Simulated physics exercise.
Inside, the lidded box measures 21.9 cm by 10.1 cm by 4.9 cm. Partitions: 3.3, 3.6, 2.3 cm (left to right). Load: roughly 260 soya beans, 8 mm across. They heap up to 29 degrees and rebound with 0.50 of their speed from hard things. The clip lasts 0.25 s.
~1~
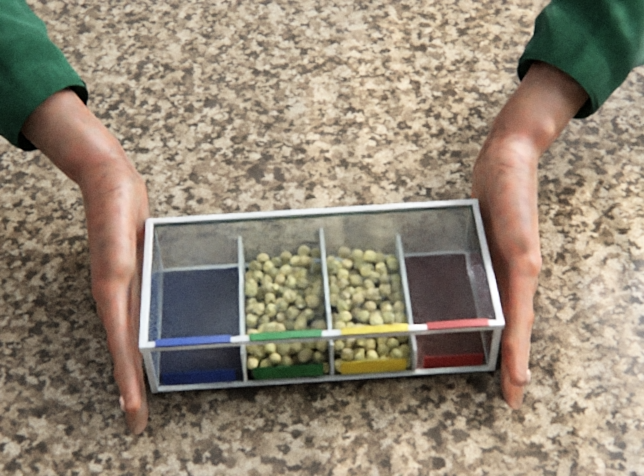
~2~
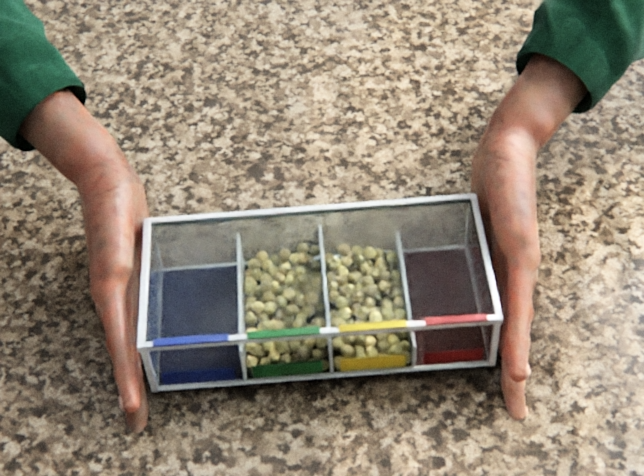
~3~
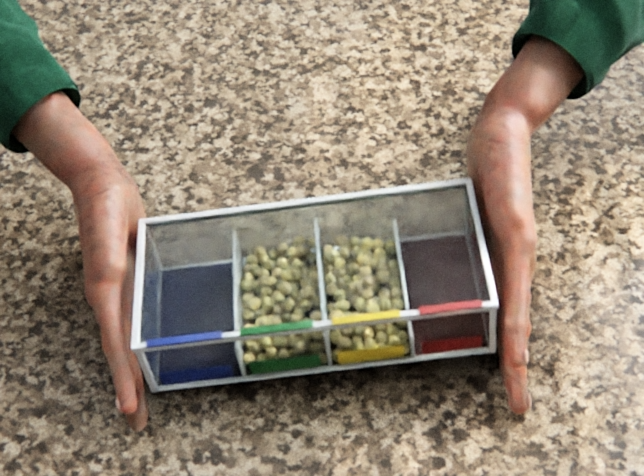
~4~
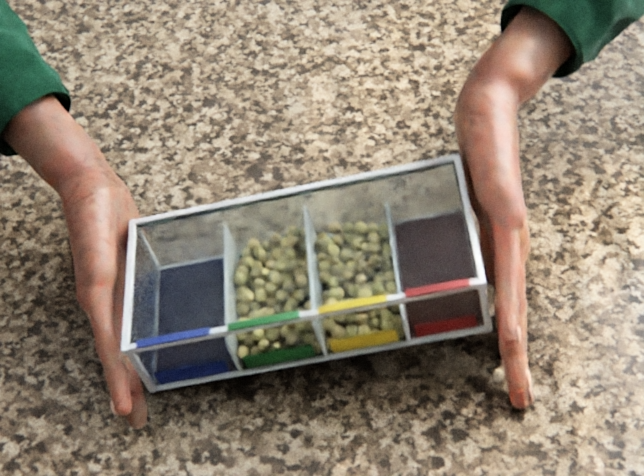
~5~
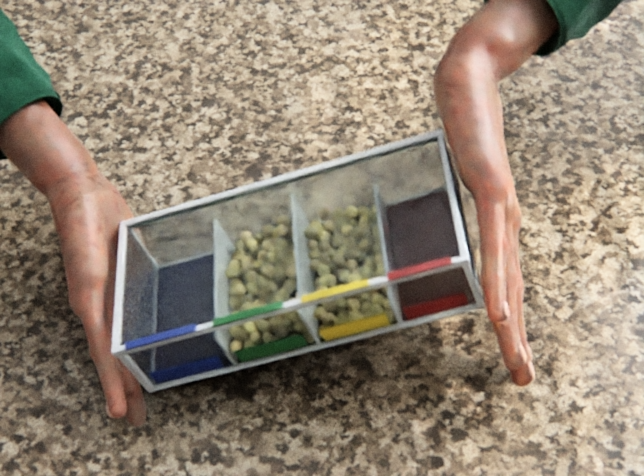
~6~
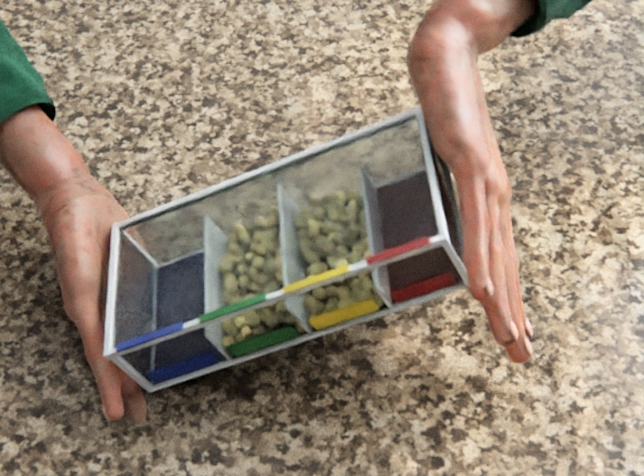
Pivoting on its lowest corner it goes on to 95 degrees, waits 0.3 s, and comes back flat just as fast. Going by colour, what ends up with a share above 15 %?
Red: No, blue: Yes, green: Yes, yellow: Yes.
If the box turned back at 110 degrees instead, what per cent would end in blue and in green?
Then: Blue 20; green 50.
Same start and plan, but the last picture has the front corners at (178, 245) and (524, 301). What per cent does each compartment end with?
Red 50, blue 0, green 45, yellow 10.
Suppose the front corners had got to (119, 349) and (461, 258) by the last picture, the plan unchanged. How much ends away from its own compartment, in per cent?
It would be near 45 per cent.
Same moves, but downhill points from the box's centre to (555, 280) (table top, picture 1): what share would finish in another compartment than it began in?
About 50 per cent.
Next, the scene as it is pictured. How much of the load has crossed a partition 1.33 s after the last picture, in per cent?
Some 45 per cent.
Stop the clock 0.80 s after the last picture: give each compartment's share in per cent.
Red 0; blue 30; green 35; yellow 35.
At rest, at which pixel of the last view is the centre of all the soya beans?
Around (256, 323).
Then, 0.80 s after the last picture, tilt 95 degrees; blue 30 %, green 35 %, yellow 35 %.
Then, 1.33 s after the last picture, tilt 49 degrees; blue 40 %, green 35 %, yellow 25 %.
Then, 1.92 s after the last picture, tilt 0 degrees; blue 40 %, green 35 %, yellow 25 %.
In the end, red 0 %, blue 40 %, green 35 %, yellow 25 %.
